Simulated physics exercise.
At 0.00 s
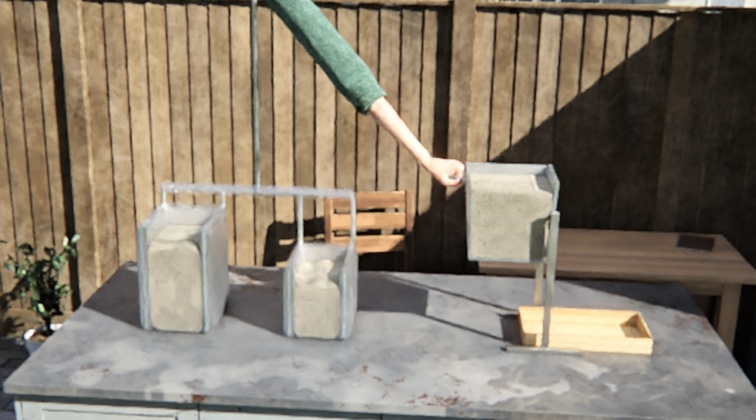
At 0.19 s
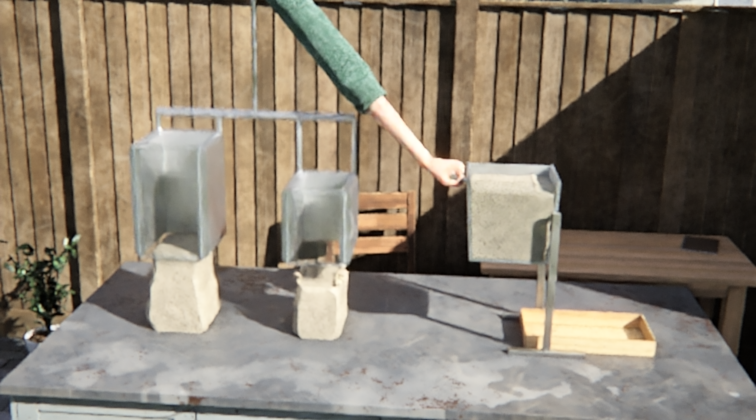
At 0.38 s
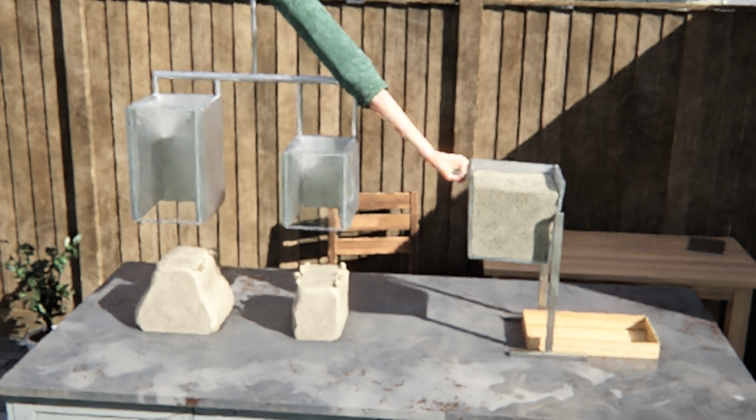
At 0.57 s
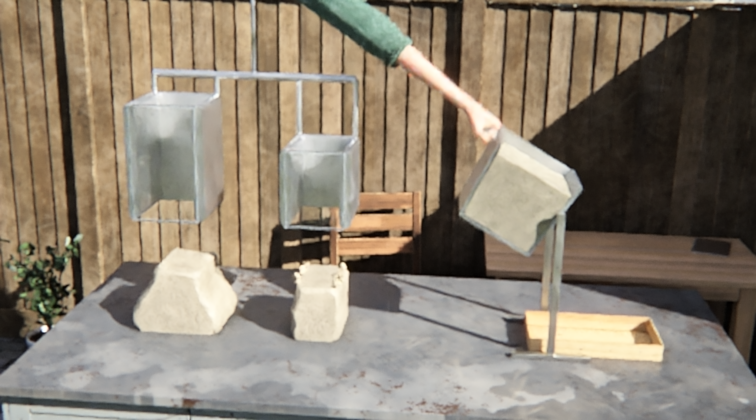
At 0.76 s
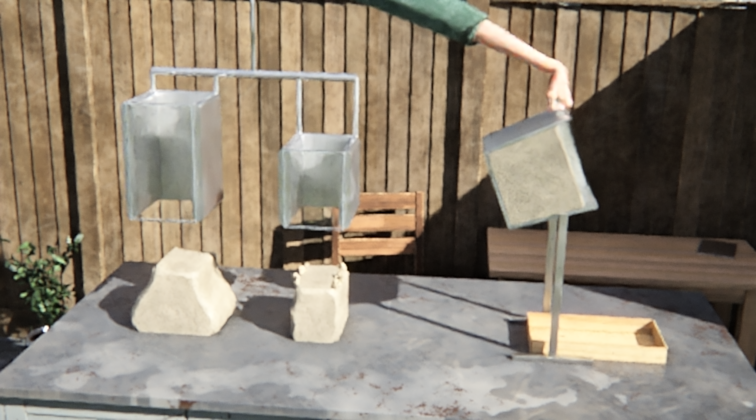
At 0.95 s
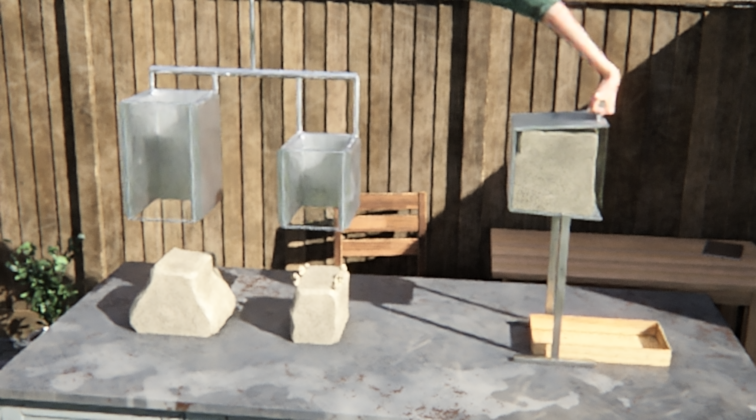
In a sunlit yard before a brown wooden fence, a grey tabletop is seen from the front and slightly above. Two clear boxes of beige mix stand left, a green-sleeved arm reaches to a third on a post at right, beside a shallow wooden tray. The left boxes rise, leaving two lumps, the larger slumping, then the hand turns the right box clockwise onto its side as the view drifts slightly.
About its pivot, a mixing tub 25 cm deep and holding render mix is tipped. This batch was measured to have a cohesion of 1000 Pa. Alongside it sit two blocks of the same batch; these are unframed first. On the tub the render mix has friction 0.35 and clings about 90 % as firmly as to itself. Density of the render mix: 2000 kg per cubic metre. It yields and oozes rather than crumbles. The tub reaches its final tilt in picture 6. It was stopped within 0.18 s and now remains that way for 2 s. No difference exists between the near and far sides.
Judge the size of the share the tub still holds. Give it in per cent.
Some 70 per cent.
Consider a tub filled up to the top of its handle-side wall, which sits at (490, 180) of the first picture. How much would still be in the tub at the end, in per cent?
Roughly 100 %.
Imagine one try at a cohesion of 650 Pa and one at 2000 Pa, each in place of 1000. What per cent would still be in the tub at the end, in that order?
The two runs give near 55 % and near 100 % respectively.
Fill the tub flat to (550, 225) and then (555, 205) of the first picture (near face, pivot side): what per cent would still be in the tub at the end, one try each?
The first fill leaves 100 % in the tub and the second leaves 100 %.
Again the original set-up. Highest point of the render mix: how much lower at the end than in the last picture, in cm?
The top ends up some 6 cm below its level in the last picture.
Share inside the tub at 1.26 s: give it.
Roughly 90 per cent.
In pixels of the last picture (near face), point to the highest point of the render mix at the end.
It ends up highest close to (564, 155).
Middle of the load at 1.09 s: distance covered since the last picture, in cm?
Roughly 2 cm.
By 1.09 s, the tub is at 89 degrees and holds 100 %.
By 1.26 s, the tub is at 89 degrees and holds 91 %.
By 1.43 s, the tub is at 89 degrees and holds 82 %.
By 1.60 s, the tub is at 89 degrees and holds 74 %.
By 2.95 s, at the end, the tub is at 89 degrees and holds 70 %.
